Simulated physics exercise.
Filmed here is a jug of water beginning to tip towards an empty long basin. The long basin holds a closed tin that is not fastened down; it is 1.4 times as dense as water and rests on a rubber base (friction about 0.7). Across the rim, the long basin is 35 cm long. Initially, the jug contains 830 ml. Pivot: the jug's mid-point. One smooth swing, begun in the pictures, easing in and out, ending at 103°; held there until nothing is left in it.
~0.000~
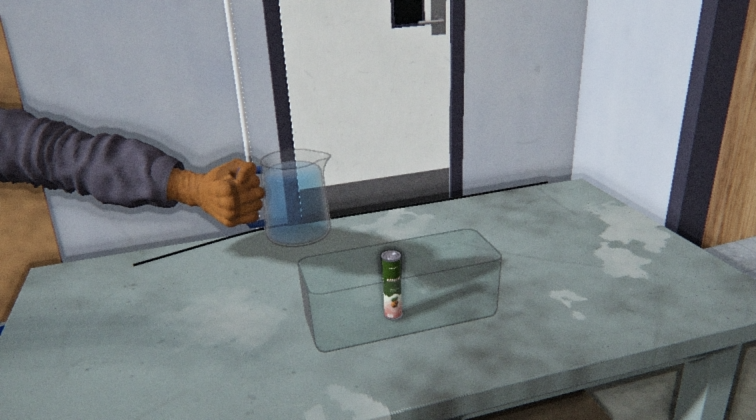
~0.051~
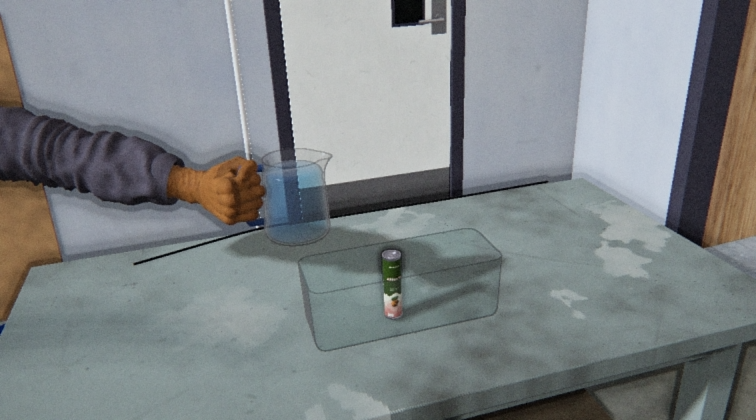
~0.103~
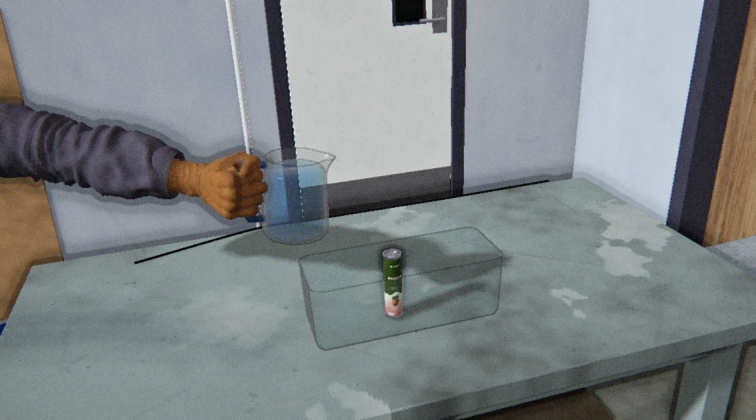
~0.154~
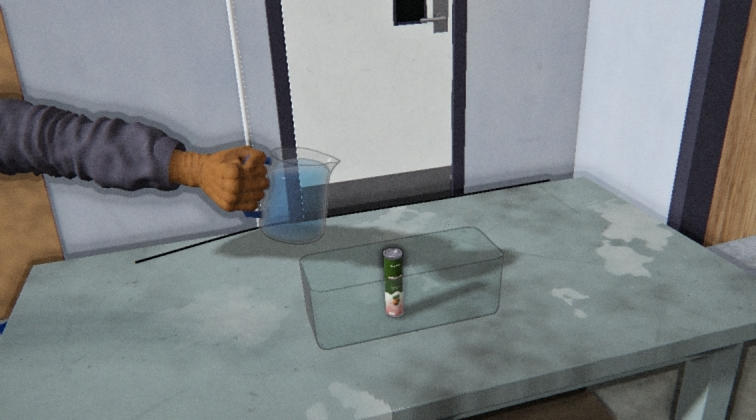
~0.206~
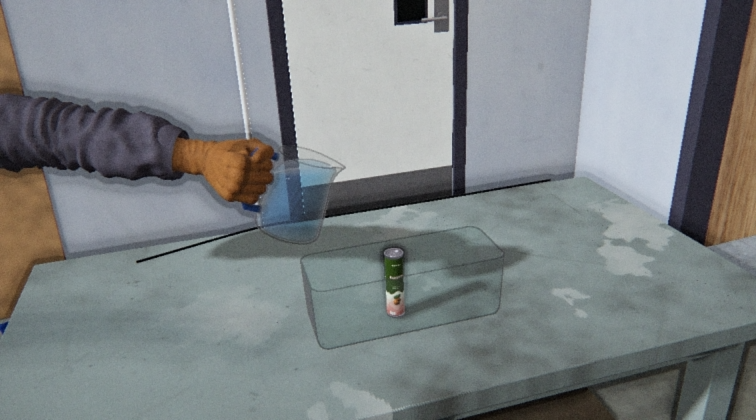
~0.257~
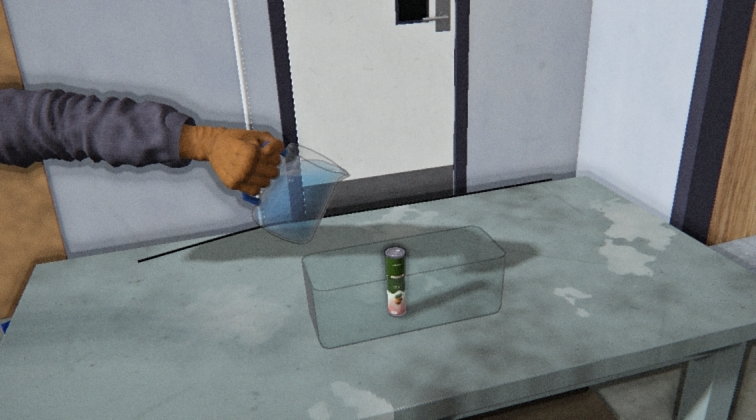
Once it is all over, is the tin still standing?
It tumbles.
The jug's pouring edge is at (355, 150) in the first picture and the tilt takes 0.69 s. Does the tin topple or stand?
Then it keeps standing.
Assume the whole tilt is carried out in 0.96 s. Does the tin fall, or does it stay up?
In that case the tin overturns.
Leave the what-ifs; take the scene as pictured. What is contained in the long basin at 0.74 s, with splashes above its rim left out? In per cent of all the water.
Close to 52 in a hundred.
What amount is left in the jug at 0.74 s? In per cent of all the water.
28 %.
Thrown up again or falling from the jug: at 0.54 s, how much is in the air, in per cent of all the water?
22 per cent.
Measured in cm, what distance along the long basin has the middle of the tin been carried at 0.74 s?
Measured centre to centre, about 1 cm.
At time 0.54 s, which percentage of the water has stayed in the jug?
About 70 per cent.
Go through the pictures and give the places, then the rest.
In the first picture, it leans 0°; its right rim is at (331, 154); the water meets the walls at (263, 174) and (321, 165); the long basin's rim runs from (303, 277) to (489, 243); the tin's top is at (391, 258).
In the second picture, it leans 1°; its right rim is at (332, 154); the water meets the walls at (263, 172) and (322, 165).
In the third picture, it leans 6°; its right rim is at (336, 156); the water meets the walls at (267, 170) and (325, 164).
In the fourth picture, it leans 12°; its right rim is at (340, 160); the water meets the walls at (267, 178) and (329, 164).
In the fifth picture, it leans 21°; its right rim is at (346, 166); the water meets the walls at (268, 186) and (337, 165).
In the sixth picture, it leans 31°; its right rim is at (350, 174); the water meets the walls at (263, 190) and (346, 168).
By 0.54 s the tilt is 91° and 70 per cent is still to pour; the tin stands where it began.
By 0.74 s the tilt is 103° and 28 per cent is still to pour; the tin leans 8°.
By 0.96 s the tilt is 103° and 9 per cent is still to pour; the tin lies on its side.
By 1.19 s the tilt is 103° and 2 per cent is still to pour; the tin lies on its side.
At rest the tin lies on its side.
